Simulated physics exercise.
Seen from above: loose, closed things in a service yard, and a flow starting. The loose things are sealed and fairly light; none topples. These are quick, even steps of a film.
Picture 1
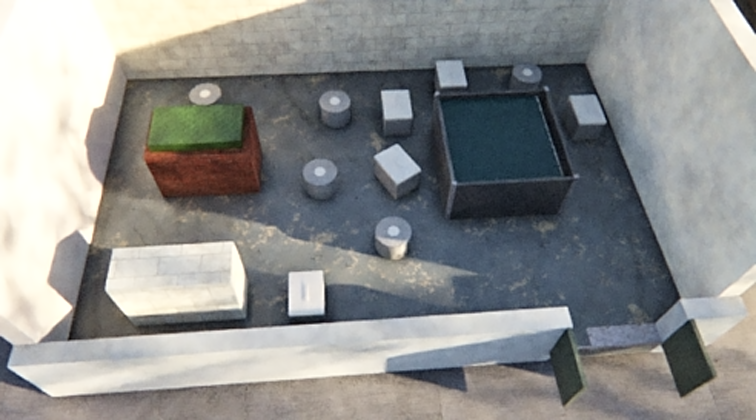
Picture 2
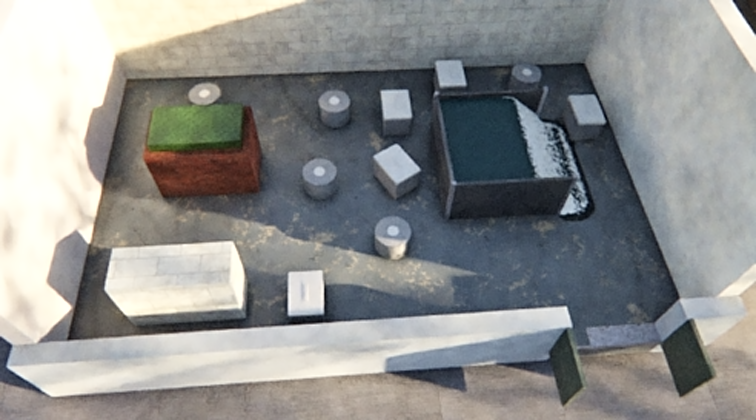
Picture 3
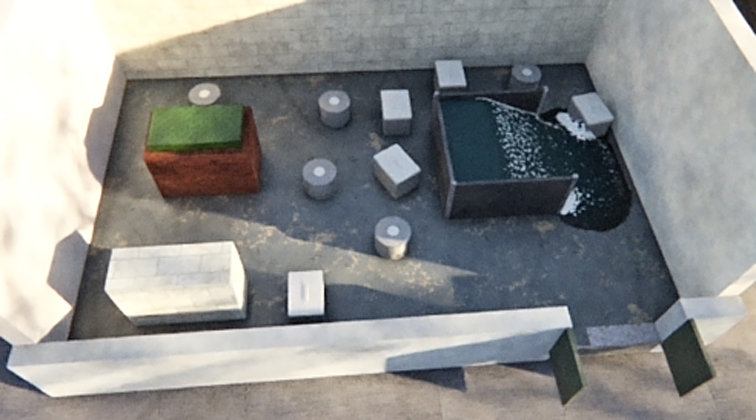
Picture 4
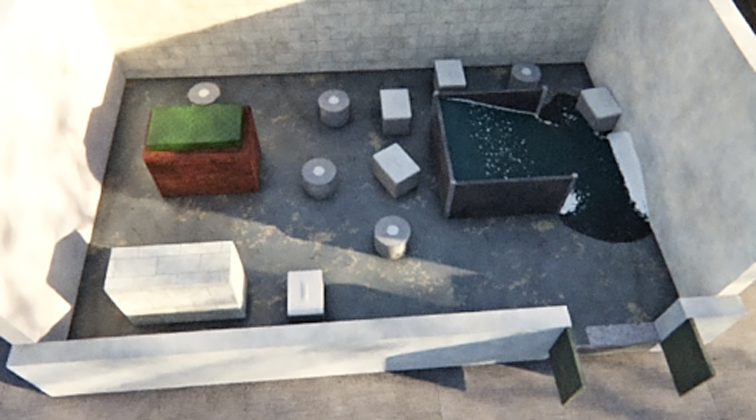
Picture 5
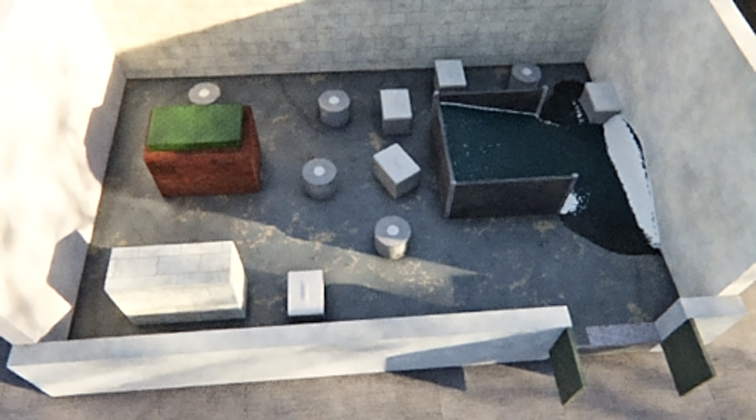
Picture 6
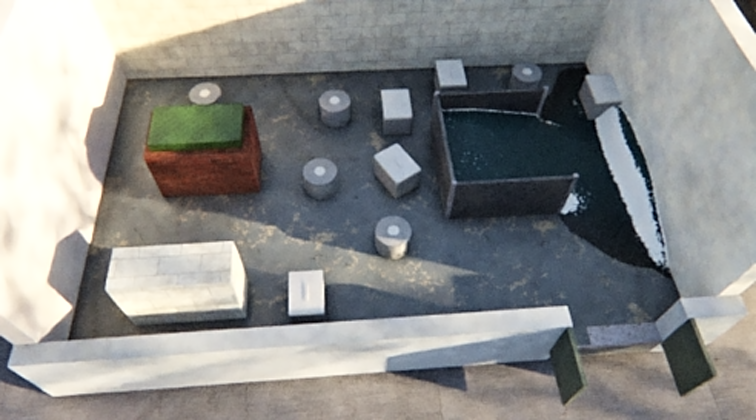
Service yard from above, dark water pouring from a walled tank's right side, spreading to the wall and shifting one pale chest.
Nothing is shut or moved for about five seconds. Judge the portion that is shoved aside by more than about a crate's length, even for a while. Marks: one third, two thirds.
It is one to two thirds.
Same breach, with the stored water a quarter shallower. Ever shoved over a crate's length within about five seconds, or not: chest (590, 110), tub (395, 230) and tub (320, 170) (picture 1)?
In that order: Pushed that far, less than that, not that far.
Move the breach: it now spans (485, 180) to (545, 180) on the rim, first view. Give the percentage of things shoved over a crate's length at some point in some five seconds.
Close to 10 %.
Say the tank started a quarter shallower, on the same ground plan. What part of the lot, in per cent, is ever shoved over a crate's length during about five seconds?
Roughly 50 per cent.
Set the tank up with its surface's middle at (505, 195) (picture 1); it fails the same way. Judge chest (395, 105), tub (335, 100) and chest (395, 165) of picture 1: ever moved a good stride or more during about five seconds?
In that order: Shifted that much, moved that far, never so far.
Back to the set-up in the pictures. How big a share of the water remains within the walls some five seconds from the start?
Near 78 in a hundred.
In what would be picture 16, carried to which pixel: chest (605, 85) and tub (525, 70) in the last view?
Close to (498, 74) and (483, 95).
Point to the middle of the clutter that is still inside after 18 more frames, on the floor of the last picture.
Around (338, 159).
A moment on, 1 of 10 are well off their spots; 0 afloat.
Next, 2 of 10 are well off their spots; 1 afloat.
Later, 4 of 10 are well off their spots; 3 afloat.
In the end, 6 of 10 are well off their spots, and 6 have been at some point; 3 afloat.
